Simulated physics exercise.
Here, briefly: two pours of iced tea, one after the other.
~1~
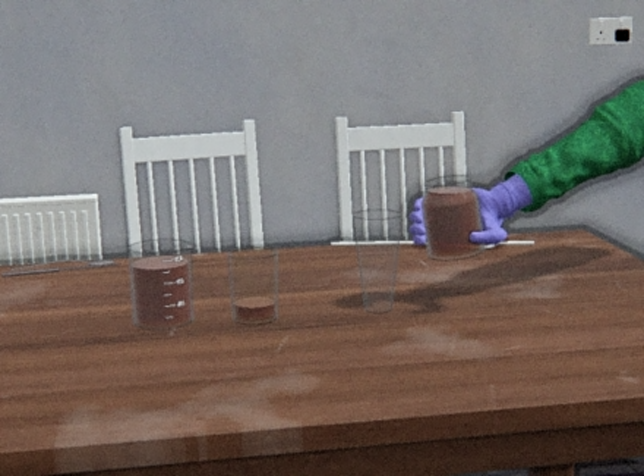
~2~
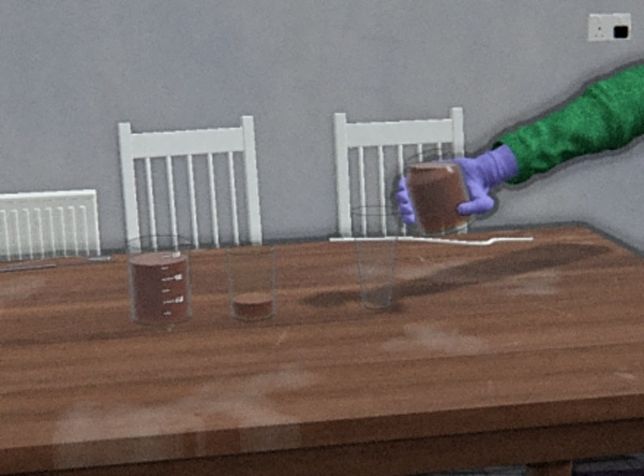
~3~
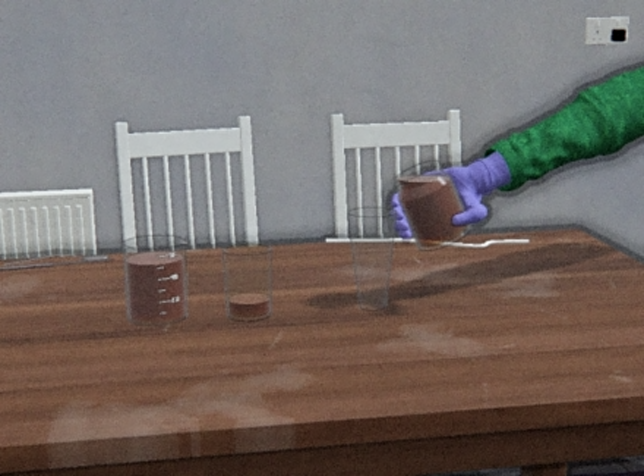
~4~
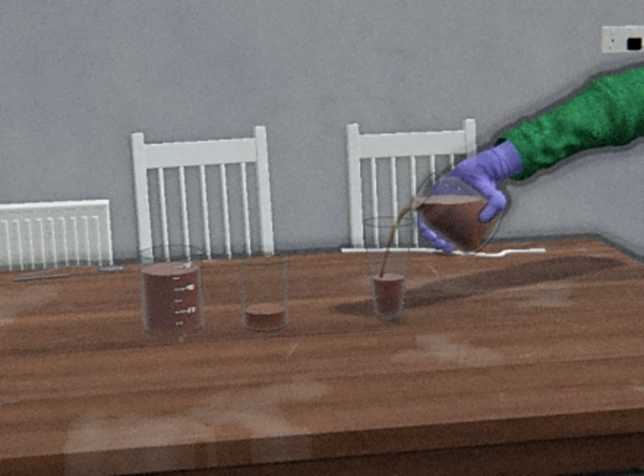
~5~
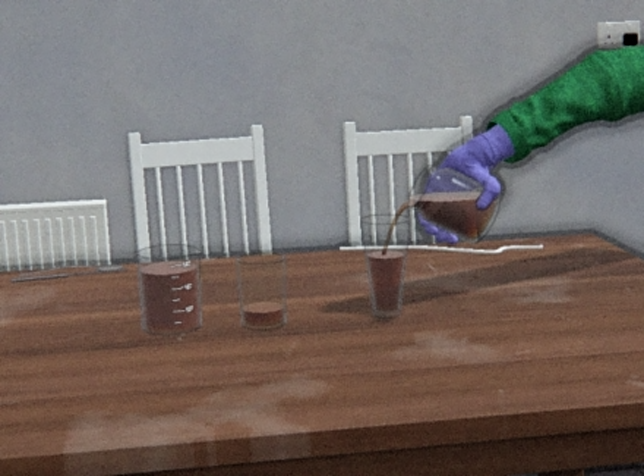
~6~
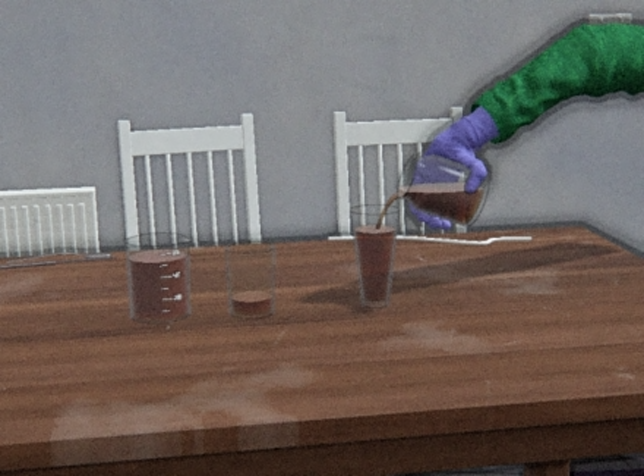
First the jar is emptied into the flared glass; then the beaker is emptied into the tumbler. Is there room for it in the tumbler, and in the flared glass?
Tumbler: Not enough room; flared glass: Not enough room.
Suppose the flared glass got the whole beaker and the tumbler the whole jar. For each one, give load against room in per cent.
Roughly 160 % and 170 %.
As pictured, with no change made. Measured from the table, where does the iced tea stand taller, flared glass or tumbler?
That would be the right one.
Shortly, the flared glass is full to the brim, some went over its rim.
At the finish, the tumbler is full to the brim, some went over its rim; the flared glass is full to the brim, some went over its rim.
